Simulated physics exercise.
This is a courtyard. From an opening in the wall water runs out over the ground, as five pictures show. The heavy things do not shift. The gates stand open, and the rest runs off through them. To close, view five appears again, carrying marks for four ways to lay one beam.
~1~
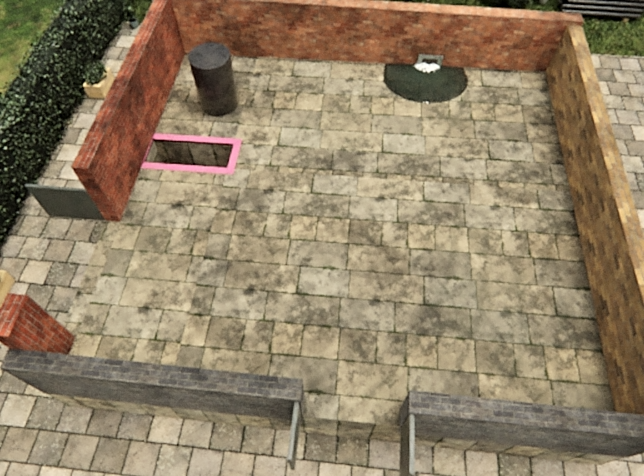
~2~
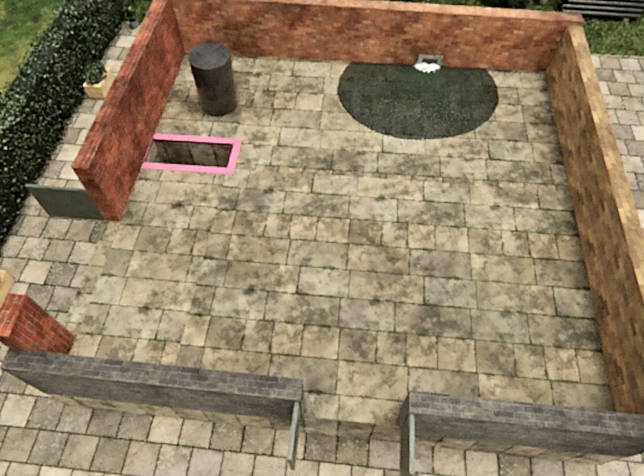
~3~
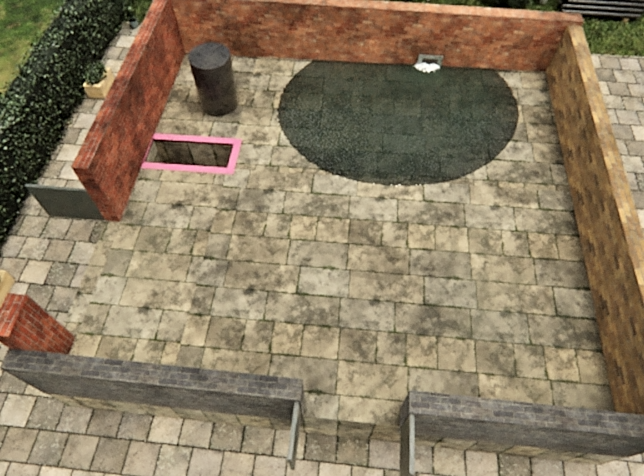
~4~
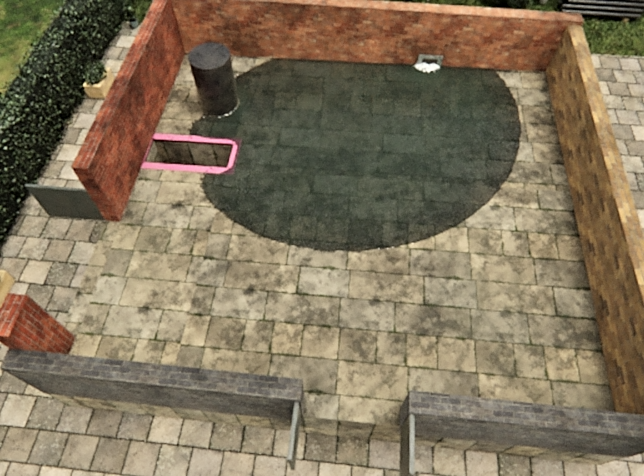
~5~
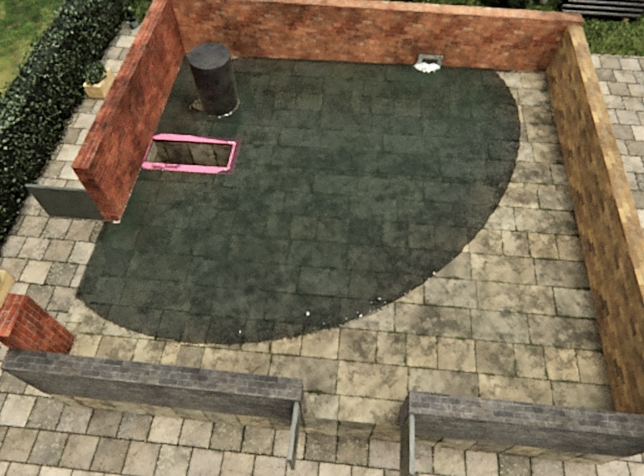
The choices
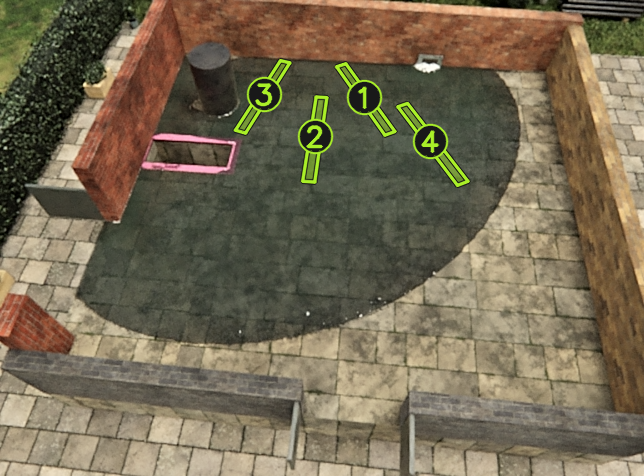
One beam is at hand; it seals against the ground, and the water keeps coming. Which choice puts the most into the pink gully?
The best place is 4.
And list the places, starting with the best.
Best to worst: 4, 3, 2, 1.
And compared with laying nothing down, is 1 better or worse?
Worse.
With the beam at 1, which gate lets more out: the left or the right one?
The left gate.
On the marked copy, 1 from (341, 65) to (389, 133); 2 from (308, 181) to (321, 97); 3 from (240, 131) to (285, 61); 4 from (402, 105) to (462, 183).
Choosing 1, about 2 % of the stream runs into the pink gully, about 98 % out by the gates.
Choosing 2, about 18 % of the stream runs into the pink gully, about 82 % out by the gates.
Choosing 3, about 31 % of the stream runs into the pink gully, about 69 % out by the gates.
Choosing 4, about 42 % of the stream runs into the pink gully, about 58 % out by the gates.
